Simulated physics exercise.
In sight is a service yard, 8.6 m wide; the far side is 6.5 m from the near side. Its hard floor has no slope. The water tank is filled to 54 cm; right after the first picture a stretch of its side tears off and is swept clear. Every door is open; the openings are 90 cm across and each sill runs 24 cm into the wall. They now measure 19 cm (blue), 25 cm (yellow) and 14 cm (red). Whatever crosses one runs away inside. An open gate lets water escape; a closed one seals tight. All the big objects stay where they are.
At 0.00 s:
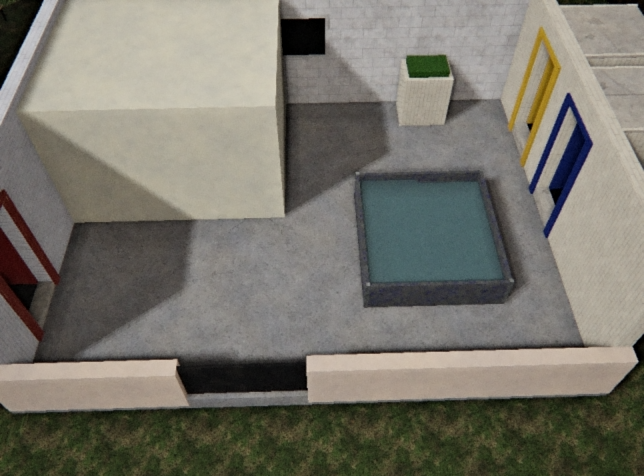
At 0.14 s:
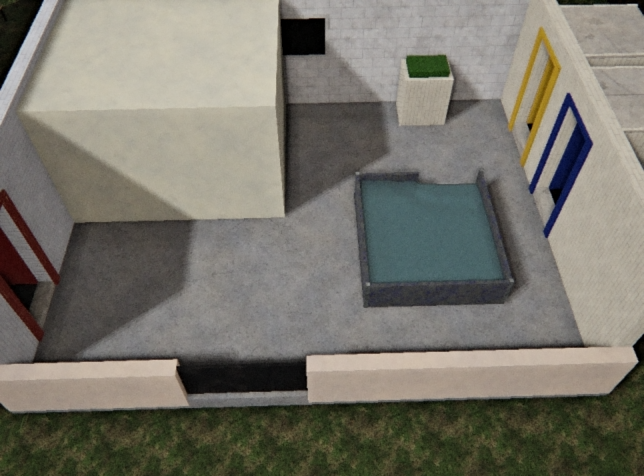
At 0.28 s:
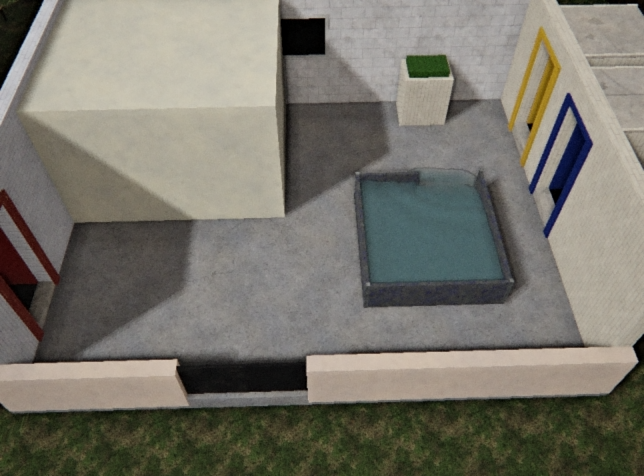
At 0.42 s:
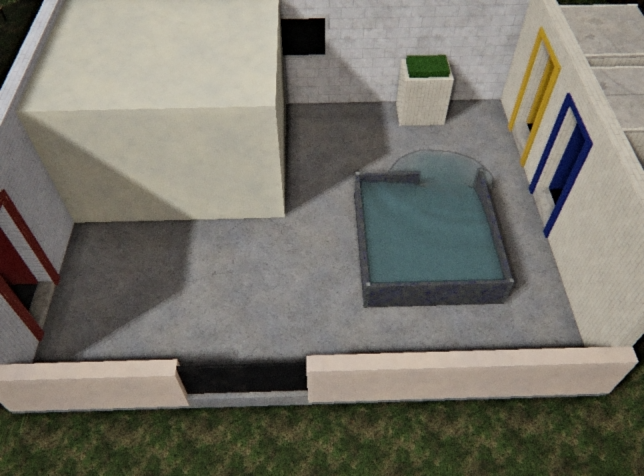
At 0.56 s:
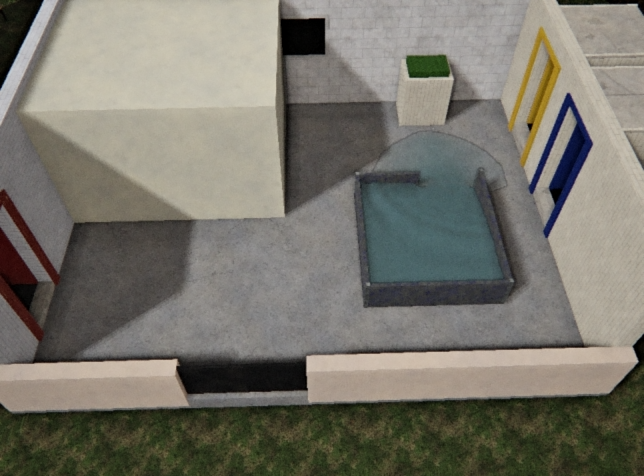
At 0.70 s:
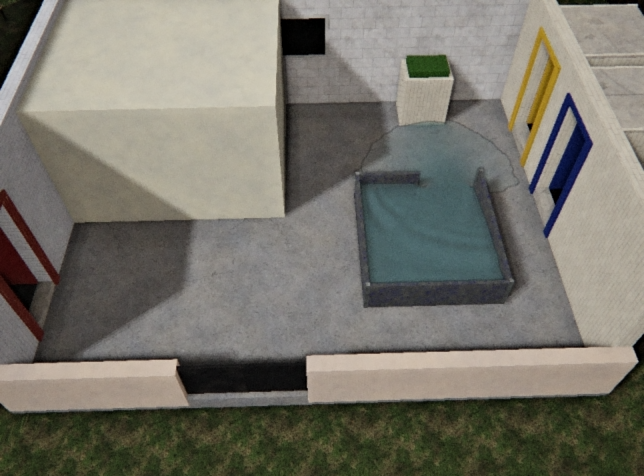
A teal pool of water in a dark-walled square tank sits right of centre in a grey-floored walled yard, seen from high above by a still camera. Around it stand a large cream block, a pale planter topped with green, a red doorway at left, and yellow and blue ones at right. A gap opens in the tank's far side, and water pours out, spreading across the floor in a widening, thinning rounded sheet.
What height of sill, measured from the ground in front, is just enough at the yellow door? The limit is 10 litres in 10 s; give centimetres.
Close to 19 cm is just enough.
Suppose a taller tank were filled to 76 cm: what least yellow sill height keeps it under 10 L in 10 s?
Then roughly 28 cm.
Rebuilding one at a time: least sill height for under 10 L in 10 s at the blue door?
Roughly 4.5 cm at blue.
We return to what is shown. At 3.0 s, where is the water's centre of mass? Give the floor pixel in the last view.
Near (426, 188).
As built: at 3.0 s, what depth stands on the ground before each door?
In cm: Blue 1, yellow 21, red 0.
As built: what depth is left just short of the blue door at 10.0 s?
Roughly 5.0 cm deep.
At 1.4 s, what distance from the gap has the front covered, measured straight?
About 3.2 m.
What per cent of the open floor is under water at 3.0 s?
Near 25 per cent is wet.
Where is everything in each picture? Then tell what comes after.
Still water, 54 cm deep, in the water tank at (428, 227); the yellow door at (530, 107) is dry, in the first picture.
Water pours out on the far side and has run 0.2 m, to a hidden place; about 5 cm deep outside, 54 cm at the back, in the second picture.
The front is at (415, 172), 0.7 m from the gap on the far side; 0.7 m2 of floor is wet, 54 cm left at the back, in the third picture.
The gap is on the far side, the front 1.2 m out at (424, 152); the back of the water tank holds 54 cm, in the fourth picture.
The front is at (420, 134), 1.7 m from the gap on the far side; 2.8 m2 of floor is wet, 54 cm left at the back, in the fifth picture.
The gap is on the far side, the front 2.1 m out at (446, 122); the back of the water tank holds 54 cm; 0.5 m in a straight line remain to the yellow door at (530, 107), in the sixth picture.
After 1.4 s water covers 20 % of the floor, deepest (32 cm) near (450, 191); 6 cm at the yellow door, 0 litres in over its 25 cm sill.
After 3.0 s water covers 25 % of the floor, deepest (36 cm) near (455, 100); 21 cm at the yellow door, 0 litres in over its 25 cm sill.
After 10.0 s water covers 80 % of the floor, deepest (12 cm) near (302, 381); 11 cm at the yellow door, 0 litres in over its 25 cm sill.
At the yellow door as built, the water arrived by 1.1 s and peaked near 22 cm at 3.6 s.
Run again over the same 10 s with other heights there, 17 litres in over 17.5 cm, 4 litres over 20.5 cm. The limit of 10 litres is kept from about 19 cm up.
